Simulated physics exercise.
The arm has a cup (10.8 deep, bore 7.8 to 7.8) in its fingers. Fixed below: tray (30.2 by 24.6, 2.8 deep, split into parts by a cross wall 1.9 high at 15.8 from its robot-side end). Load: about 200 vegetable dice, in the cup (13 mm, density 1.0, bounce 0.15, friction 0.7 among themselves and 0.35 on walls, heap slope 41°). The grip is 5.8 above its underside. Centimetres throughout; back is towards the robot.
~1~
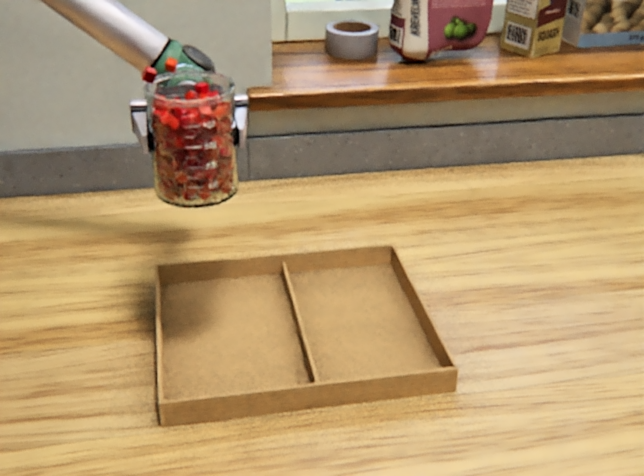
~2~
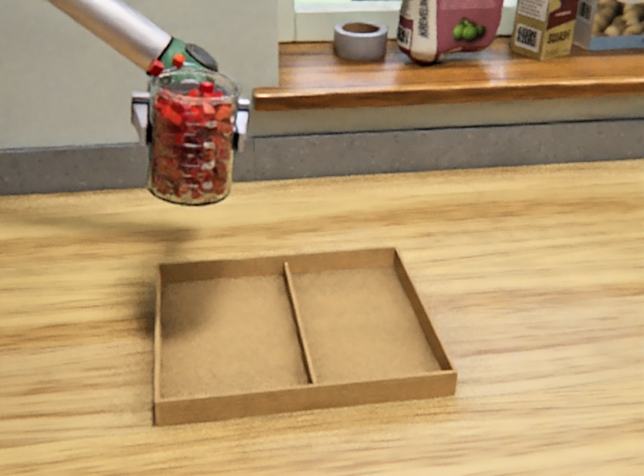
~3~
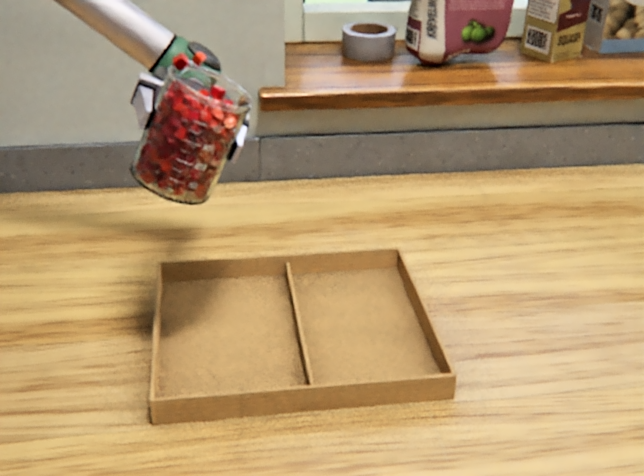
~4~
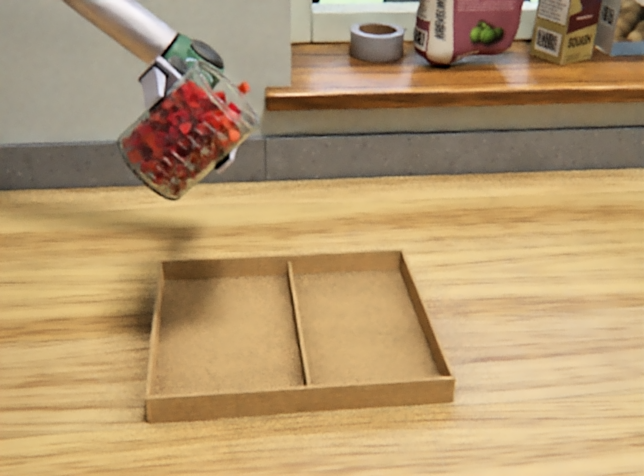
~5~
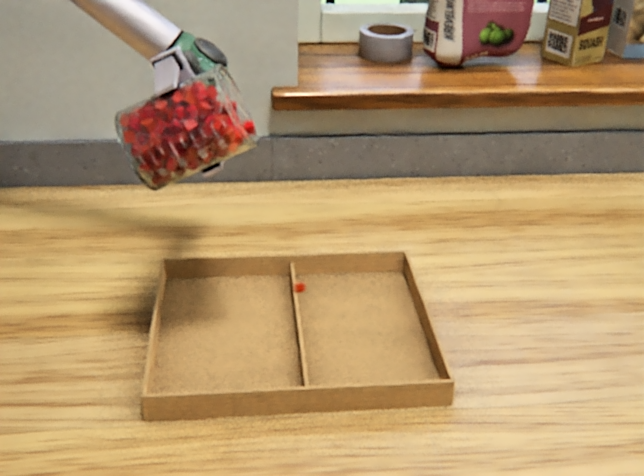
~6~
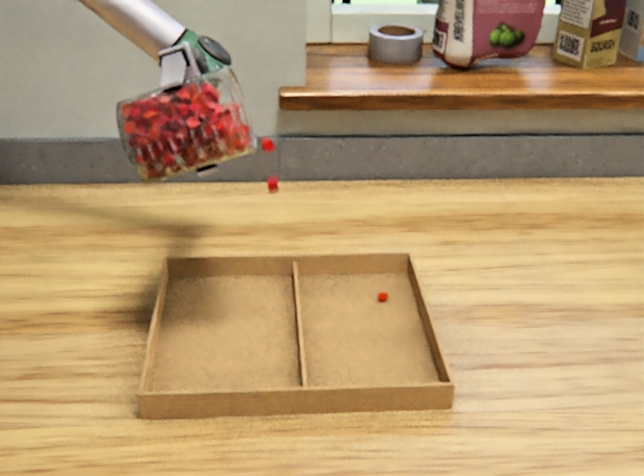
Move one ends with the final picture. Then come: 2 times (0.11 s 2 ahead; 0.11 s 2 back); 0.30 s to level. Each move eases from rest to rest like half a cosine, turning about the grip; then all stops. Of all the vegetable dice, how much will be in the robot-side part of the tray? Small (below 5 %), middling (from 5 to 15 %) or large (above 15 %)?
Share in the robot-side part of the tray: Small (below 5 %).
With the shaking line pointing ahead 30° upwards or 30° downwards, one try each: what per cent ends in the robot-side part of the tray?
About 5 and 0 per cent.
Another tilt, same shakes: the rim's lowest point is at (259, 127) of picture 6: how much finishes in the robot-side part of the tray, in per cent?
Some 0 per cent.
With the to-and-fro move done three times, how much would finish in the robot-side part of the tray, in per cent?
Then about 0 per cent.
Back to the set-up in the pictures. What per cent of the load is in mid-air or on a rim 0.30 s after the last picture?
About 2 per cent.
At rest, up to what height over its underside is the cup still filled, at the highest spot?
About 11.0 cm.
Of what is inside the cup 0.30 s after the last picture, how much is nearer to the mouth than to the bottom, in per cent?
Some 45 per cent.
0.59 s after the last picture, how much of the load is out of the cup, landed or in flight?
Near 5 per cent so far.
Then, 0.30 s later, tilted 72° forward, highest piece 28 above the table; 187 in the cup, 3 in the far-side part, 1 in the robot-side part, 4 in flight or on a rim.
Then, 0.59 s later, tilted 35° forward, highest piece 29 above the table; 184 in the cup, 7 in the far-side part, 4 in the robot-side part.
Then, 0.94 s later, level, highest piece 31 above the table; 184 in the cup, 7 in the far-side part, 4 in the robot-side part.
Then, 1.99 s later, level, highest piece 31 above the table; 184 in the cup, 7 in the far-side part, 4 in the robot-side part.
At rest, 184 in the cup, 7 in the far-side part, 4 in the robot-side part. That is 2 % in the robot-side part of the tray.
